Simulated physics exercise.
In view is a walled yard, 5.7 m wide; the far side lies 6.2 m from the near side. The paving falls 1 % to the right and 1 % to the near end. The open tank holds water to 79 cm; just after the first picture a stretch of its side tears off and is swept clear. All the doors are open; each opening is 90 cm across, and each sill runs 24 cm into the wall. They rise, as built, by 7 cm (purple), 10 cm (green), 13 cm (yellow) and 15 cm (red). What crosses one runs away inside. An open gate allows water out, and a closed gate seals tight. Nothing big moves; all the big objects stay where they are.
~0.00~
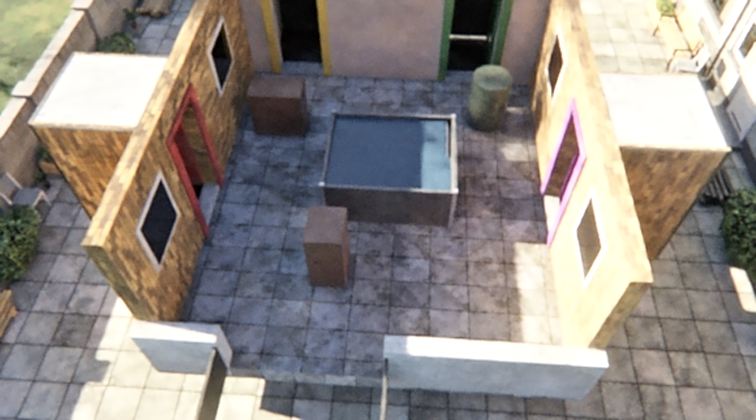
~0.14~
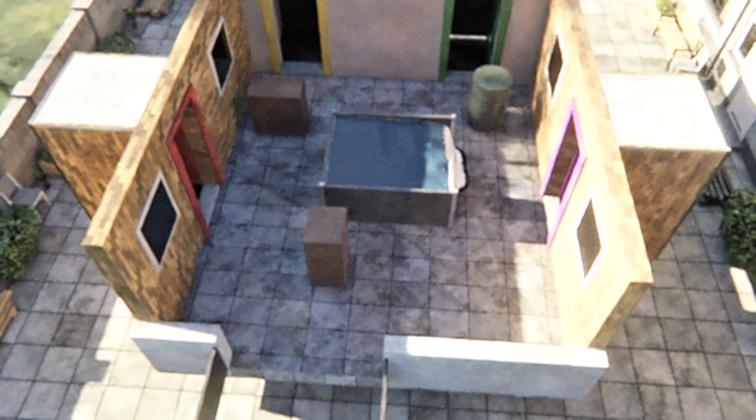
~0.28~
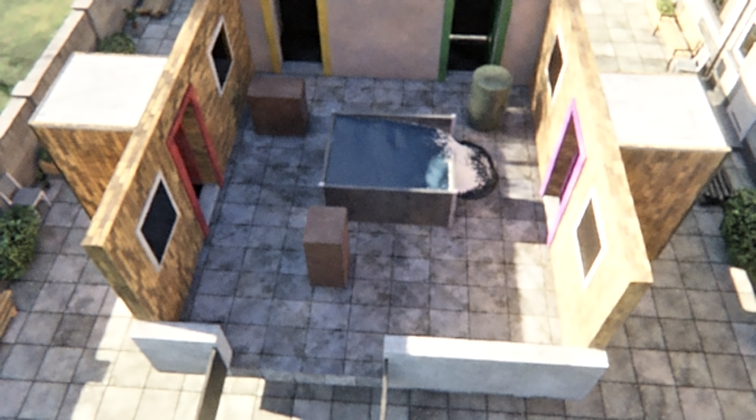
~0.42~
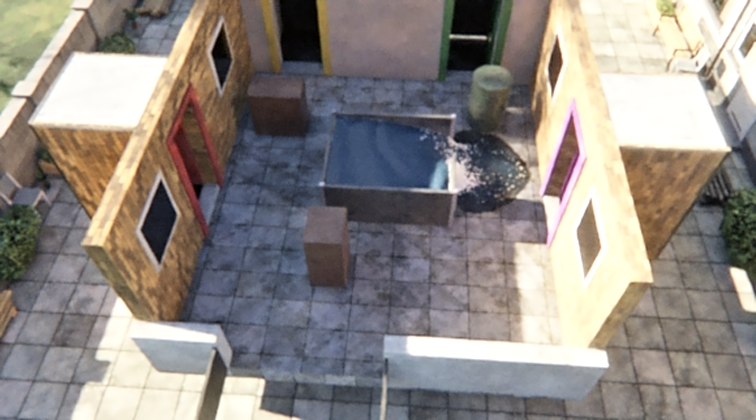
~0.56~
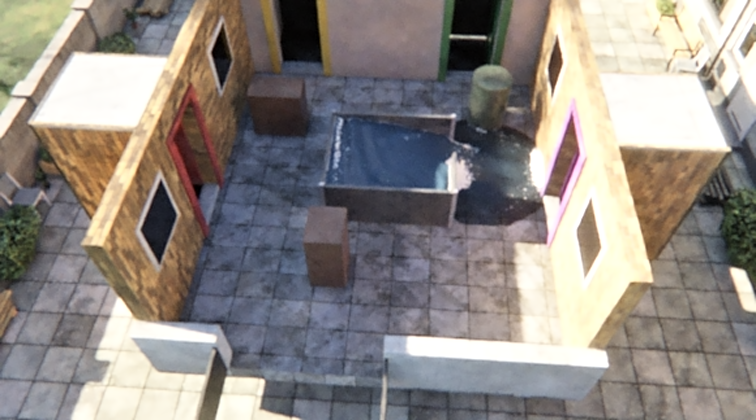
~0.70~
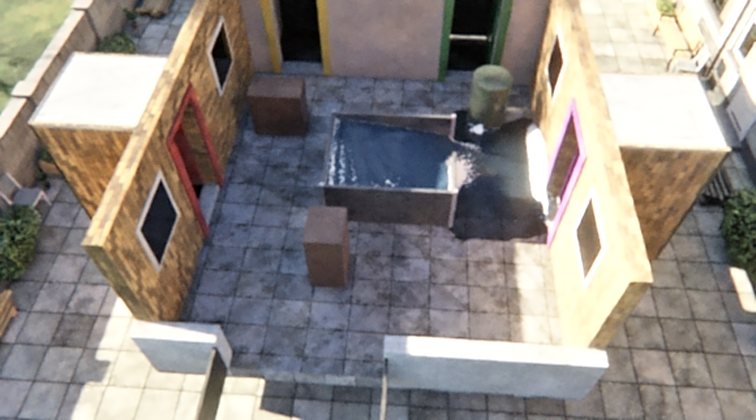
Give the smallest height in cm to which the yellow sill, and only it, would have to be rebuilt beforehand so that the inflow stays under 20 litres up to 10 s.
Roughly 6 cm.
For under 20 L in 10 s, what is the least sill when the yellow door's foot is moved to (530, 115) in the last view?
It needs about 24 cm.
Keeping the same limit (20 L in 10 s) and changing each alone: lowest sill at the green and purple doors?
Some 13.5 cm for green, some 24 cm for purple.
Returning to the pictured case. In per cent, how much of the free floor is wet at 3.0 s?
About 40 per cent.
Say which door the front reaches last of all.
The red one comes last.
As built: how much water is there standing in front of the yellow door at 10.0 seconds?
It comes to about 6.0 centimetres deep.
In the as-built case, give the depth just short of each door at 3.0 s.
Lab note, depth in cm: Purple 17; green 15; yellow 1; red 0.
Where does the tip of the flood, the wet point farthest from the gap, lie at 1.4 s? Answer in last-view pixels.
(553, 316).
After 1.4 s water covers 15 % of the floor, deepest (50 cm) near (530, 137); it has not reached the yellow door.
After 3.0 s water covers 40 % of the floor, deepest (32 cm) near (524, 93); 1 cm at the yellow door, 0 litres in over its 13 cm sill.
After 10.0 s water covers 95 % of the floor, deepest (12 cm) near (522, 371); 6 cm at the yellow door, 0 litres in over its 13 cm sill.
At the yellow door as built, the water arrived by 3.0 s and peaked near 10 cm at 7.8 s.
With a sill of 5 cm, 32 litres would have come in within the 10 s; with 7 cm, 13 litres. So under 20 litres takes about 6 cm.
